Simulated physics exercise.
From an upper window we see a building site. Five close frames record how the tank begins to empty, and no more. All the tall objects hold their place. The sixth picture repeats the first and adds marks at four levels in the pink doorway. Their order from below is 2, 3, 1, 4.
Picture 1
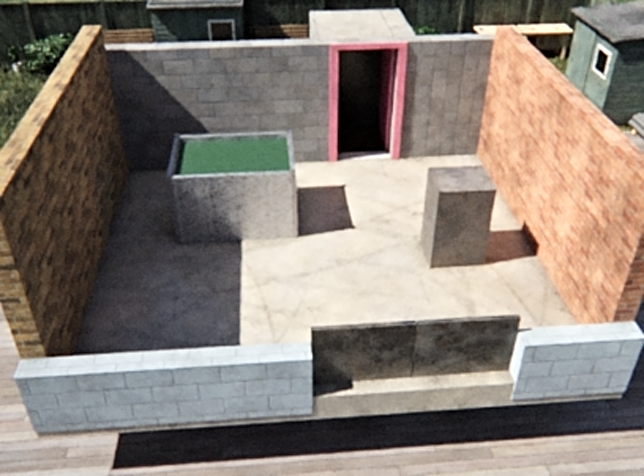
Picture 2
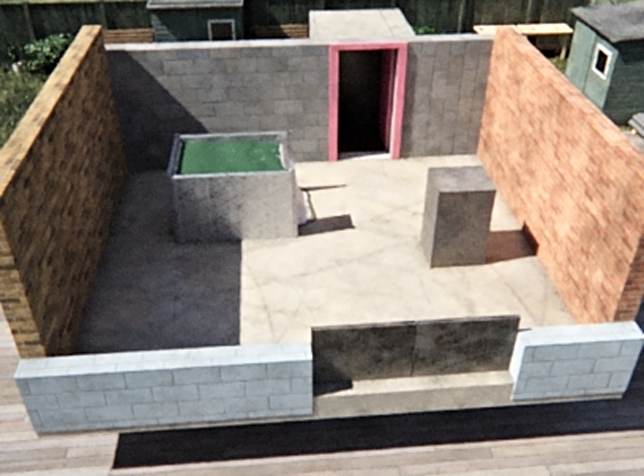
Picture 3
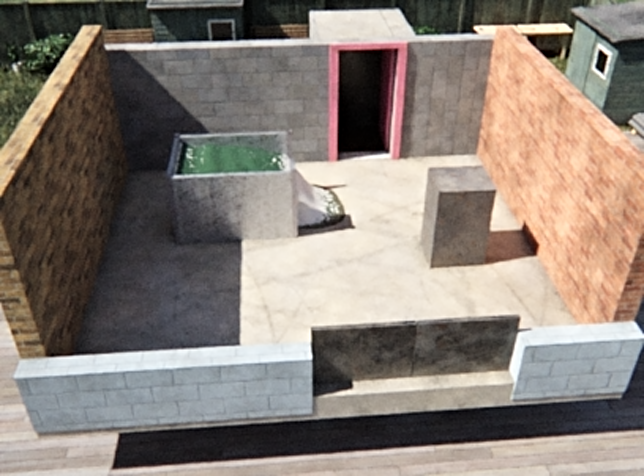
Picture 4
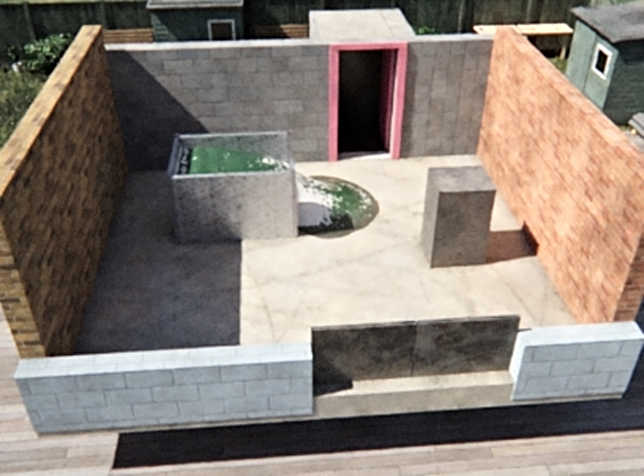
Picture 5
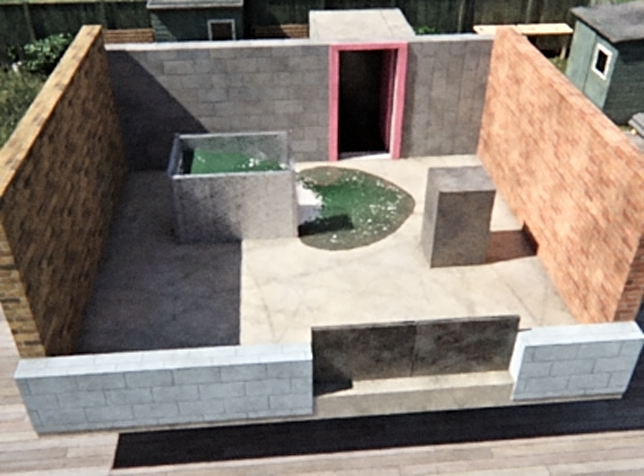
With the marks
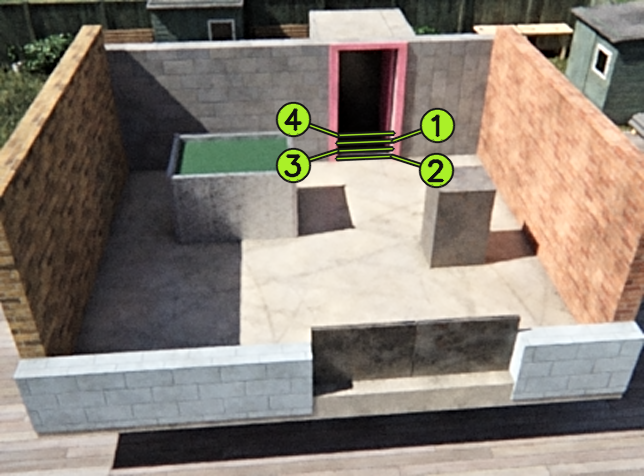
In this clip, seen from above, green water sits still in a block tank inside a walled yard, then pours from the tank's right side and spreads rightward across the pale floor in a widening puddle as the tank's level drops.
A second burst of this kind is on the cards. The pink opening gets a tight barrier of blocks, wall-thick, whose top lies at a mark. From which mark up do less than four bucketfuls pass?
Line 3 just does it.
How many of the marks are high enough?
Three of them.
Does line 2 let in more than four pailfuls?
Yes, it does.
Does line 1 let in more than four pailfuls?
No, that is safe.
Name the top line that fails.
2.
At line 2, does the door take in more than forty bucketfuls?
No.
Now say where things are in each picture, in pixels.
Water in the tank at rest, its middle at (233, 159); foot of the pink doorway at (364, 160); shut gate at (415, 331), in the first frame.
Front seen at (298, 204), 1 % of the ground wet, in the second frame.
Front seen at (340, 213), 3 % of the ground wet, in the third frame.
Front seen at (373, 211), 6 % of the ground wet, in the fourth frame.
Front seen at (389, 184), 12 % of the ground wet, in the fifth frame.
On the marked copy, 1 at (365, 142); 2 at (364, 157); 3 at (364, 149); 4 at (365, 134); from the bottom up 2, 3, 1, 4.
With 1, nothing gets over.
With 2, some 20 bucketfuls get in.
With 3, a splash gets over, under a bucket.
With 4, nothing gets over.
